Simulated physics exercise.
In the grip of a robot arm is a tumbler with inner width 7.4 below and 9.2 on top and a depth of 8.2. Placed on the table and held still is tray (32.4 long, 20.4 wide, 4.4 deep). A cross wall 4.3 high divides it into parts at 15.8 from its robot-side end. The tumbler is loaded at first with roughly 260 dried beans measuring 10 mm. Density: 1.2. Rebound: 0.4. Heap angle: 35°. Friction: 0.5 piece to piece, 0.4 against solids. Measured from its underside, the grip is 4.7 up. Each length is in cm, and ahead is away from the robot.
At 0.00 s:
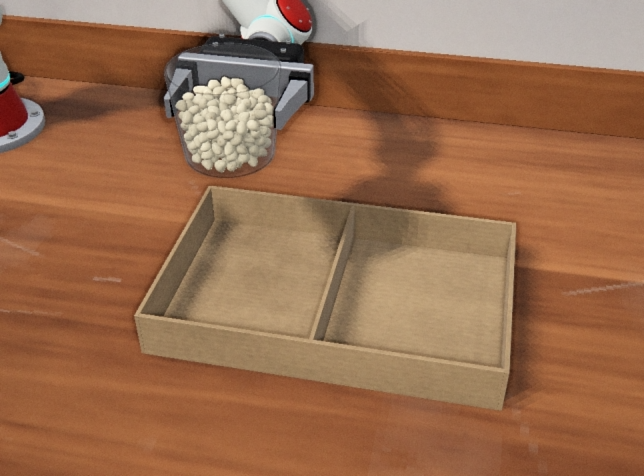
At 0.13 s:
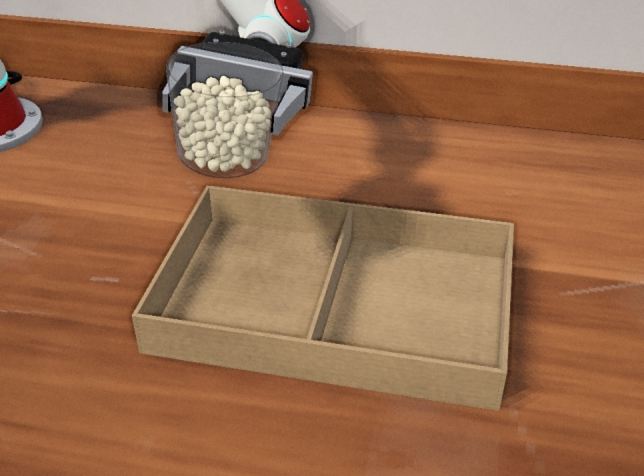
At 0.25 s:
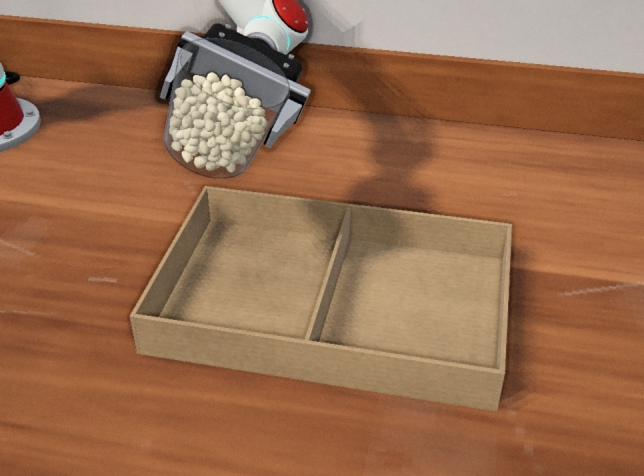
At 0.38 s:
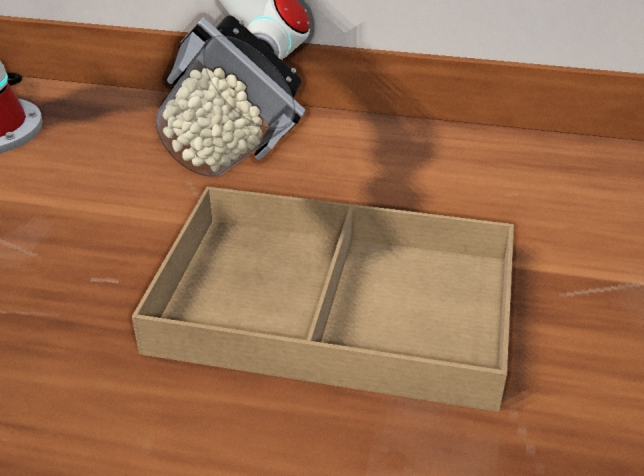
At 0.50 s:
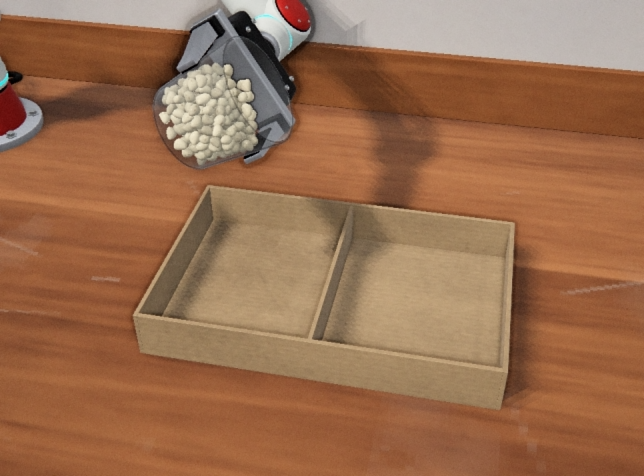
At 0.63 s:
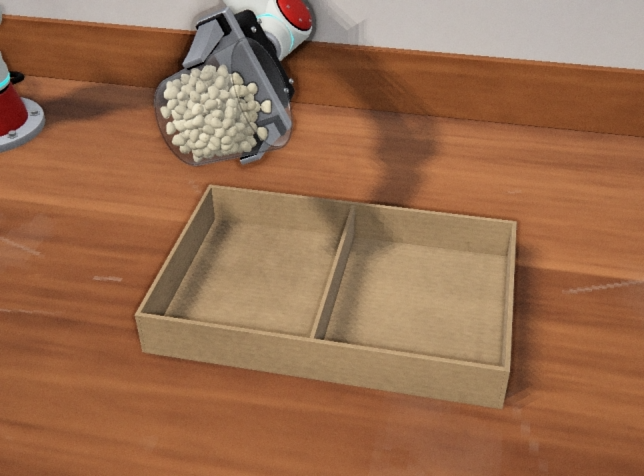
A clear tumbler filled with cream-coloured beans is held by a grey gripper on a white and red robot arm, above a reddish-brown wooden table seen from above at an angle. An empty tan tray with two compartments sits in the centre, with a red and grey base at the left edge. The gripper steadily tilts the tumbler leftward, the beans shifting inside, while the tray remains still.
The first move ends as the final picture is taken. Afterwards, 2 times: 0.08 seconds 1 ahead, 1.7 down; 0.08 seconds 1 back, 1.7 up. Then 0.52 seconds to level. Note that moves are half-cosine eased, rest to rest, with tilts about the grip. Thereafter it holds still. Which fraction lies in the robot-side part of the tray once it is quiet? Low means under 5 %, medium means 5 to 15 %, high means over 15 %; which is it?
It is low.
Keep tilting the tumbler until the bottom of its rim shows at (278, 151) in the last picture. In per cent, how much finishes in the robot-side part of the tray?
Some 10 per cent.
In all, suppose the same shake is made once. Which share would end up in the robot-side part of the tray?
Expected share: About 0 %.
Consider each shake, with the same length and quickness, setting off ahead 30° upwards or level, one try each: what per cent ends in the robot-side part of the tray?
Some 10 and 5 per cent.
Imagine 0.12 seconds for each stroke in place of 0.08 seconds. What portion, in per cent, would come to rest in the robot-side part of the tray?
I'd expect some 0 per cent.
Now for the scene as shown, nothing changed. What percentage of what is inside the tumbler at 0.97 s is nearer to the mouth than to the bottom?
35 %.
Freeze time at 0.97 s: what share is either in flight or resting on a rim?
That comes to about 0 per cent, more or less.
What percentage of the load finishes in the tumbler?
Something like 100 percent ends there.
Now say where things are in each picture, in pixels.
The tumbler middle at (227, 114), level; upper third of the load around (226, 108), from x 180 to 270, top at y 85; 261 in the tumbler, in the first frame.
The tumbler middle at (224, 114), tilted 6° forward; upper third of the load around (221, 107), from x 180 to 265, top at y 85, in the second frame.
The tumbler middle at (220, 114), tilted 22° forward; upper third of the load around (209, 105), from x 175 to 260, top at y 80, in the third frame.
The tumbler middle at (220, 113), tilted 42° forward; upper third of the load around (203, 100), from x 170 to 260, top at y 75, in the fourth frame.
The tumbler middle at (220, 110), tilted 58° forward; upper third of the load around (203, 93), from x 165 to 255, top at y 70, in the fifth frame.
The tumbler middle at (221, 109), tilted 64° forward; upper third of the load around (205, 91), from x 165 to 265, top at y 70; 261 in the tumbler, in the sixth frame.
After 0.97 s, tilted 64° forward, highest piece 23 above the table; 257 in the tumbler, 3 in the far-side part, 1 in flight or on a rim.
After 1.30 s, tilted 15° forward, highest piece 23 above the table; 256 in the tumbler, 4 in the far-side part, 1 in the robot-side part.
After 1.67 s, level, highest piece 24 above the table; 256 in the tumbler, 4 in the far-side part, 1 in the robot-side part.
After 2.72 s, level, highest piece 24 above the table; 256 in the tumbler, 4 in the far-side part, 1 in the robot-side part.
In the end, 256 in the tumbler, 4 in the far-side part, 1 in the robot-side part. That is 0 % in the robot-side part of the tray.
